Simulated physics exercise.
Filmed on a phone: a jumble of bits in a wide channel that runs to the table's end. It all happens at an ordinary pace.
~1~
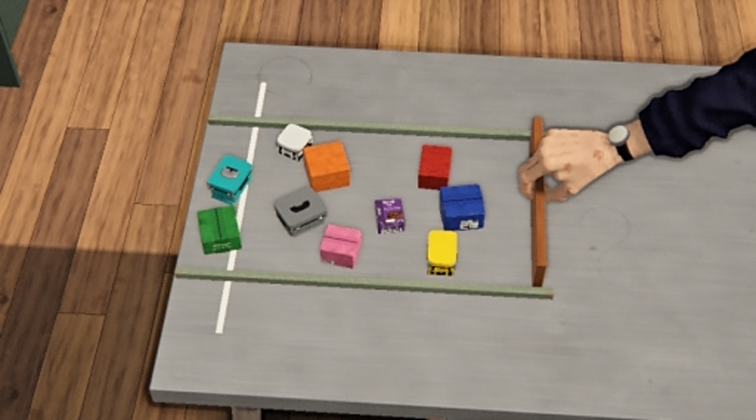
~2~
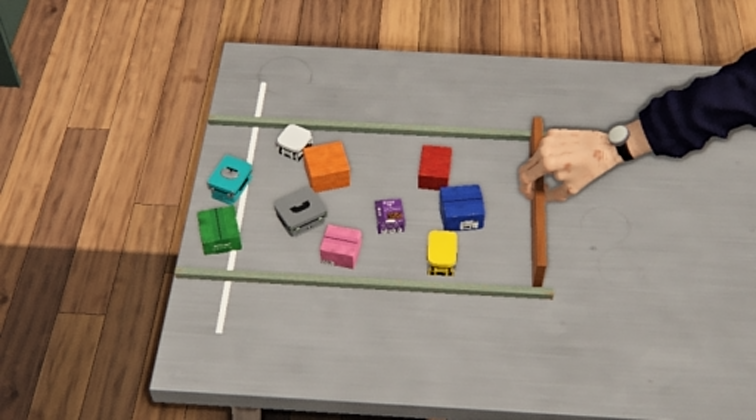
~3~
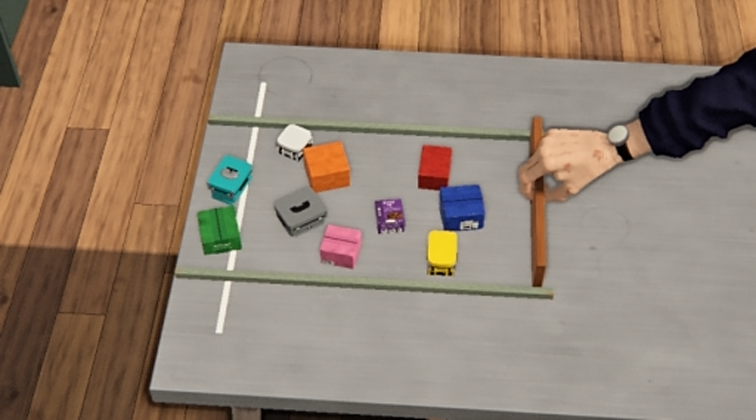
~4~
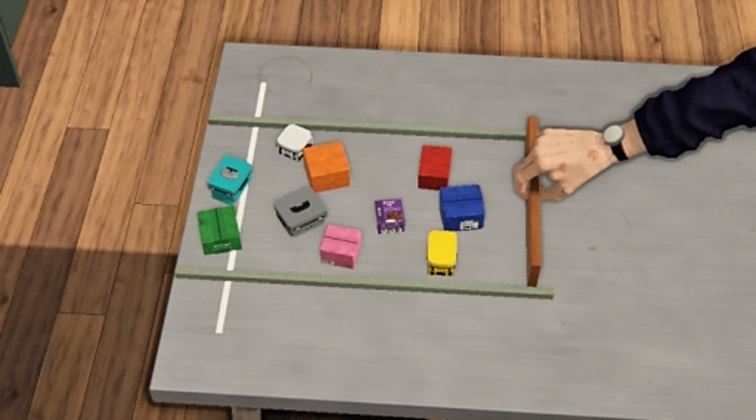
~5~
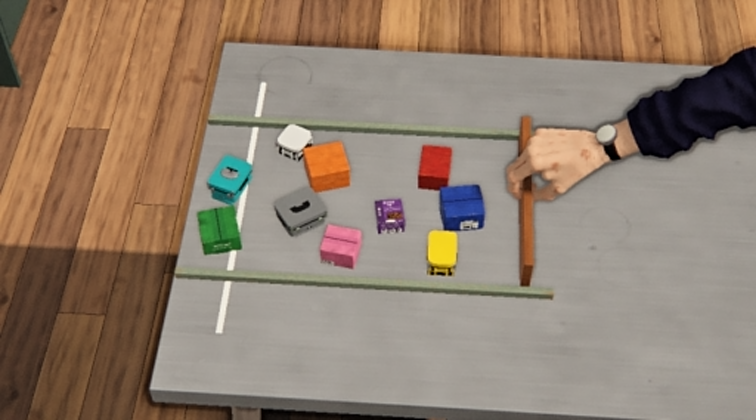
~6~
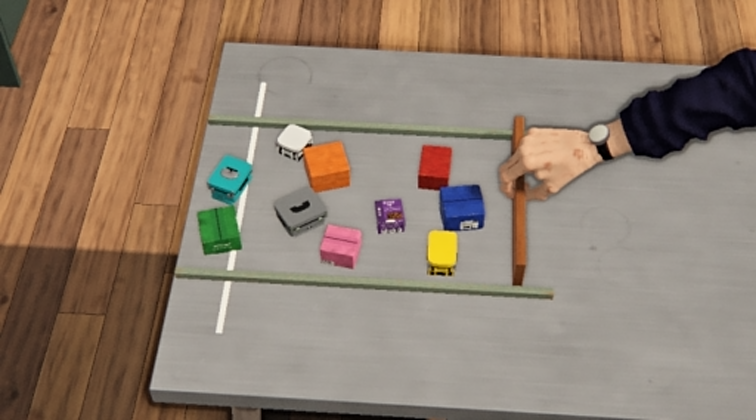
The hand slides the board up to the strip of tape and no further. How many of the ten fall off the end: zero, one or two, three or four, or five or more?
As it turns out, the number that fall off is three or four.
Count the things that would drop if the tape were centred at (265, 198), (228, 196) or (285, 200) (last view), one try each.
Try by try, 3, 6 and 1.
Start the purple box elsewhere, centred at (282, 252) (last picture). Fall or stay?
It tumbles off.
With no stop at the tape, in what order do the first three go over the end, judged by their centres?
They are the green box, then the grey case, then the turquoise case.
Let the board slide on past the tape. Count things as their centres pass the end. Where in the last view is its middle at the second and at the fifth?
First at (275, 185), next at (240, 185).
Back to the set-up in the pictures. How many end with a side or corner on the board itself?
4 of them.
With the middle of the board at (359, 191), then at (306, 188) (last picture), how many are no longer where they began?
First 8, then 10.
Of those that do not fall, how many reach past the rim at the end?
The number is 3.
Early on, none off yet; green box at rest near (219, 230); turquoise case at rest near (231, 180); white case at rest near (295, 143).
Finally, the number that fall off is three or four; lost, grey case, turquoise case and green box.
